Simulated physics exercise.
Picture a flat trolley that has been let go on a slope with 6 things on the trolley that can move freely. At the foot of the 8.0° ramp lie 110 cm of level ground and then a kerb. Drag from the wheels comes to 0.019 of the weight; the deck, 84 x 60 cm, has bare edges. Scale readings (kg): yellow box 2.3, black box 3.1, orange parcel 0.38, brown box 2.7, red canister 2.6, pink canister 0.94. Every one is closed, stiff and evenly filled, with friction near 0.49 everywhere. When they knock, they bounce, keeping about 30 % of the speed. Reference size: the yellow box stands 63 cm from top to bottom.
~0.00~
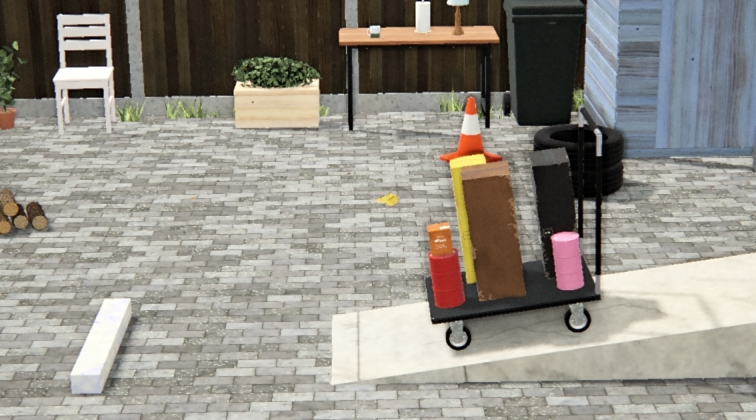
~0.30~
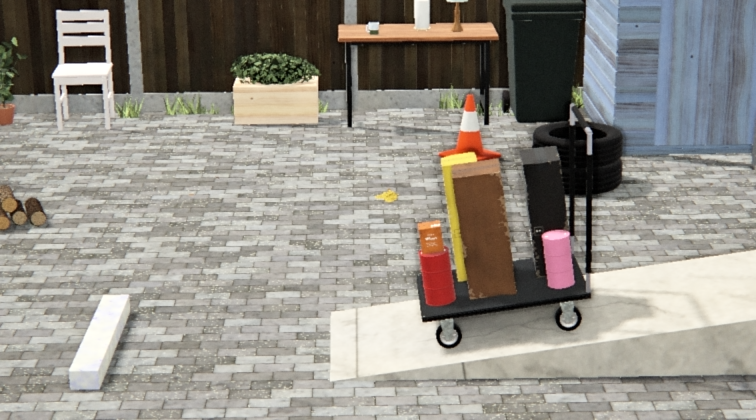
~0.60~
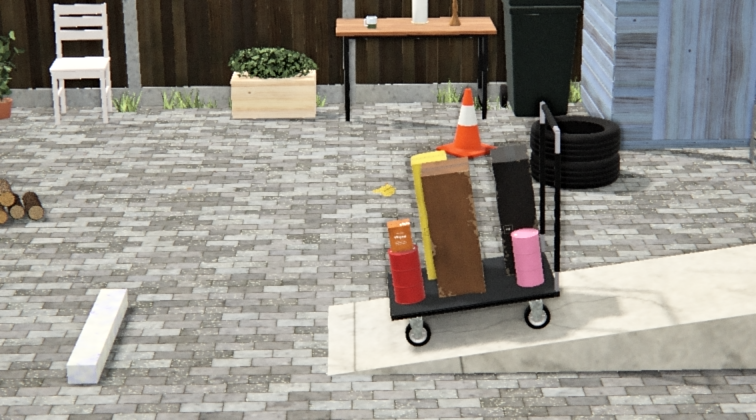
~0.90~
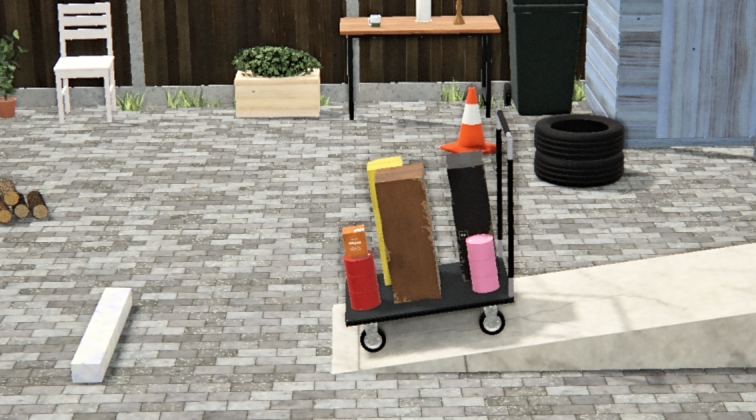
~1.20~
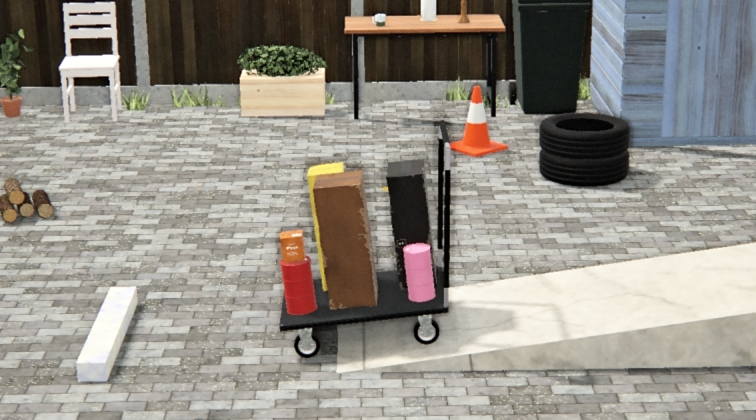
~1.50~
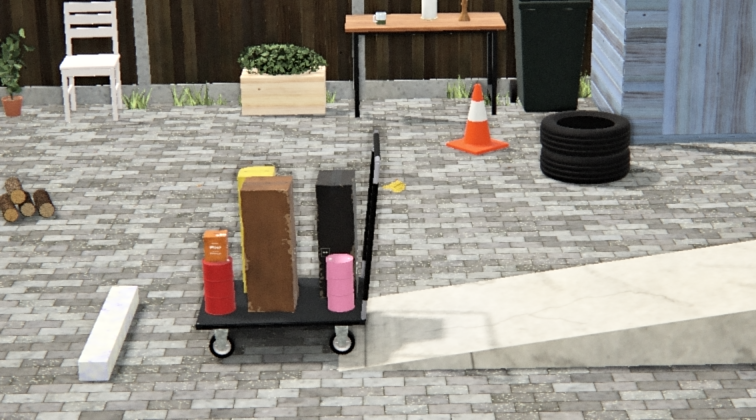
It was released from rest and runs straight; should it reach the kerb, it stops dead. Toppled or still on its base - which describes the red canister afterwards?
It's going to tumble.
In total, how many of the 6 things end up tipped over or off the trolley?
5.
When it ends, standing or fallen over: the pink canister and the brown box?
In the last frame the pink canister remains up and the brown box does not stay up.
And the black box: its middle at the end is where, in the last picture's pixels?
(170, 249), roughly.
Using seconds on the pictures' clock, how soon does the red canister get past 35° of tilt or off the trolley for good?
It happens near 2.0 s.
Around 2.00 s, trolley at the kerb; orange parcel and red canister now off the trolley; yellow box tipped 17° against what carries it; black box tipped 15° against what carries it.
Around 2.20 s, trolley at the kerb; yellow box now off the trolley; black box tipped 38° against what carries it; brown box tipped 32° against what carries it.
Around 2.50 s, trolley at the kerb; brown box now off the trolley; black box tipped 64° against what carries it; pink canister shifted 17 cm.
Finally (3.9 s), off the trolley and tipped over, yellow box, brown box and red canister; off the trolley but upright, orange parcel; on their side or leaning hard on the trolley, black box; not toppled but over 10 cm from the start, pink canister. Final places as that camera would see them, red canister near (62, 341).
